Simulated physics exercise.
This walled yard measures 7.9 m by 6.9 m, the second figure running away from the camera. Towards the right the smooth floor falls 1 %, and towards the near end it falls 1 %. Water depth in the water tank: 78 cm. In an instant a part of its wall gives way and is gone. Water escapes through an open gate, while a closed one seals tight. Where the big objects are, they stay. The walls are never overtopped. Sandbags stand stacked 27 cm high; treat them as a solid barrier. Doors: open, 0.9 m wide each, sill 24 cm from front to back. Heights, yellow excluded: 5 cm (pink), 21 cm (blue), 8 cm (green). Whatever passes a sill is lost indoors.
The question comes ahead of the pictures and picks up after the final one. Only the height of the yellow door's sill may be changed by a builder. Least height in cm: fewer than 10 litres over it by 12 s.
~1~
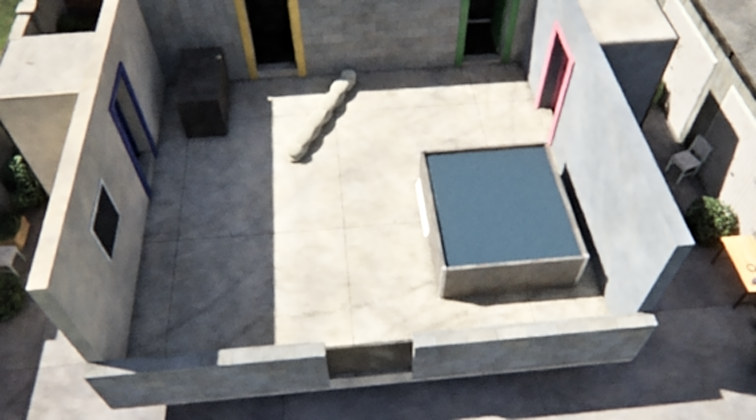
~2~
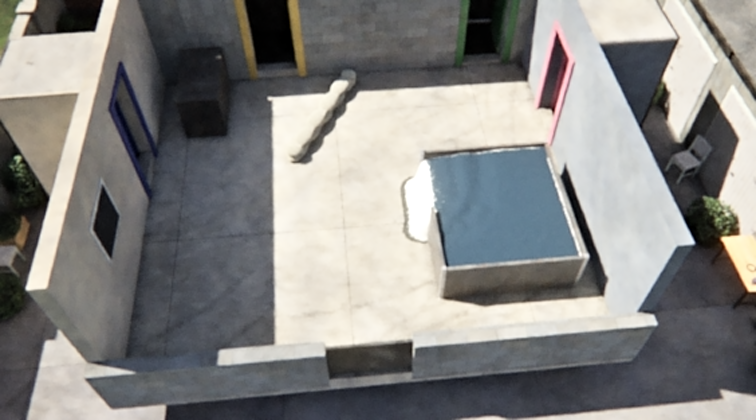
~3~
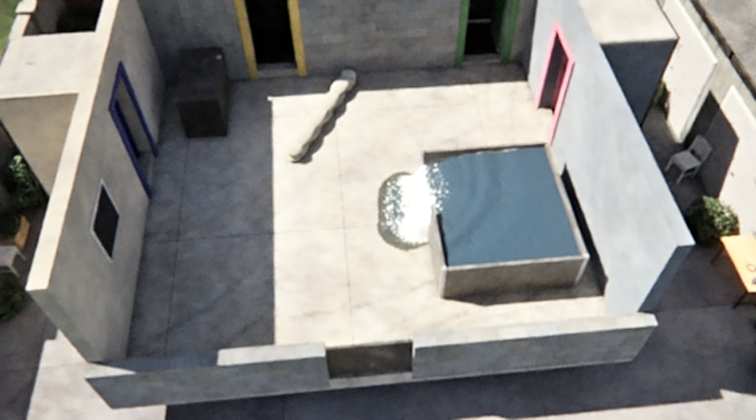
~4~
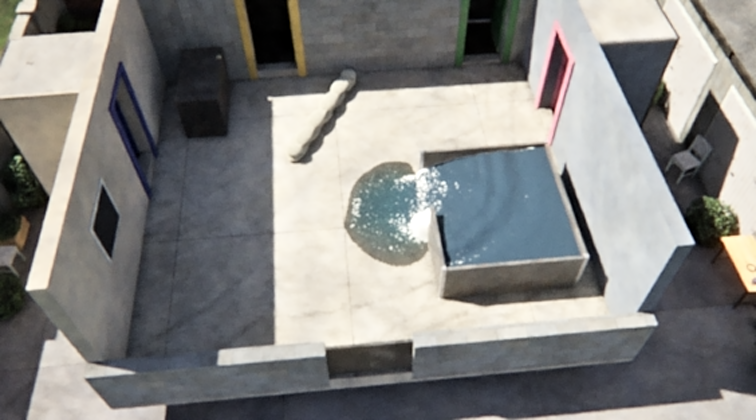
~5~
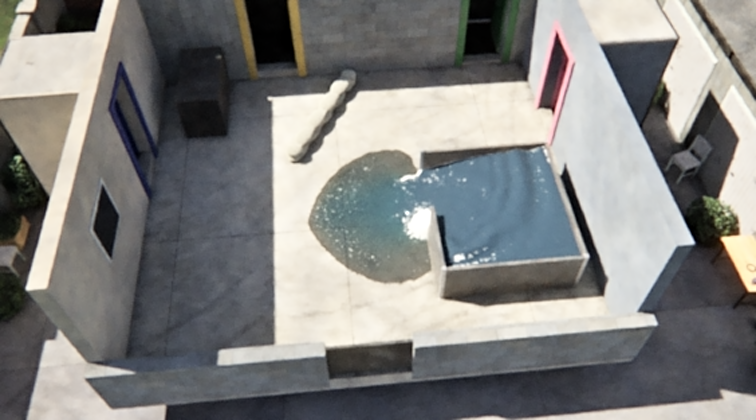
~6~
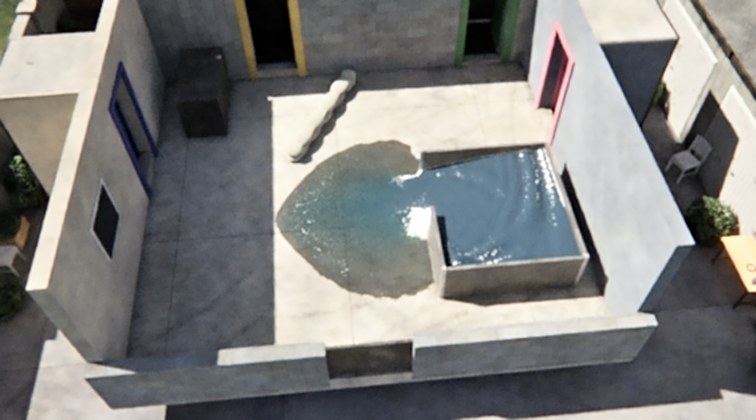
Approx. 9 cm.
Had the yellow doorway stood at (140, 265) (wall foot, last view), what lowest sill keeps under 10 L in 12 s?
Roughly 20 cm, give or take.
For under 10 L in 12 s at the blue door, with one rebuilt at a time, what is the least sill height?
Blue - roughly 24 cm.
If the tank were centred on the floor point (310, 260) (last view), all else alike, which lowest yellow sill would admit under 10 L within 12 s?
About 15 cm.
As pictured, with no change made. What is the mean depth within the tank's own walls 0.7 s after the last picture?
Around 57 cm on average.
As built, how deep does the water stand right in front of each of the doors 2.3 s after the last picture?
Centimetres: Yellow = 0, pink = 0, blue = 26, green = 0.
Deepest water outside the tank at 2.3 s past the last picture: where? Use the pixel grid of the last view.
About (124, 373).
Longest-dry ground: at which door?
The pink one.
Then, 0.7 s after the last picture water covers 35 % of the floor, deepest (46 cm) near (419, 204); it has not reached the yellow door.
Then, 2.3 s after the last picture water covers 55 % of the floor, deepest (36 cm) near (124, 373); it has not reached the yellow door.
Then, 11.3 s after the last picture water covers 95 % of the floor, deepest (22 cm) near (610, 340); 9 cm at the yellow door, 0 litres in over its 19 cm sill.
At the yellow door as built, the water peaked near 11 cm, 8.9 s after the last picture.
With a sill of 8 cm, 18 litres would have come in within the 12 s; with 11 cm, 2 litres. So under 10 litres takes about 9 cm.
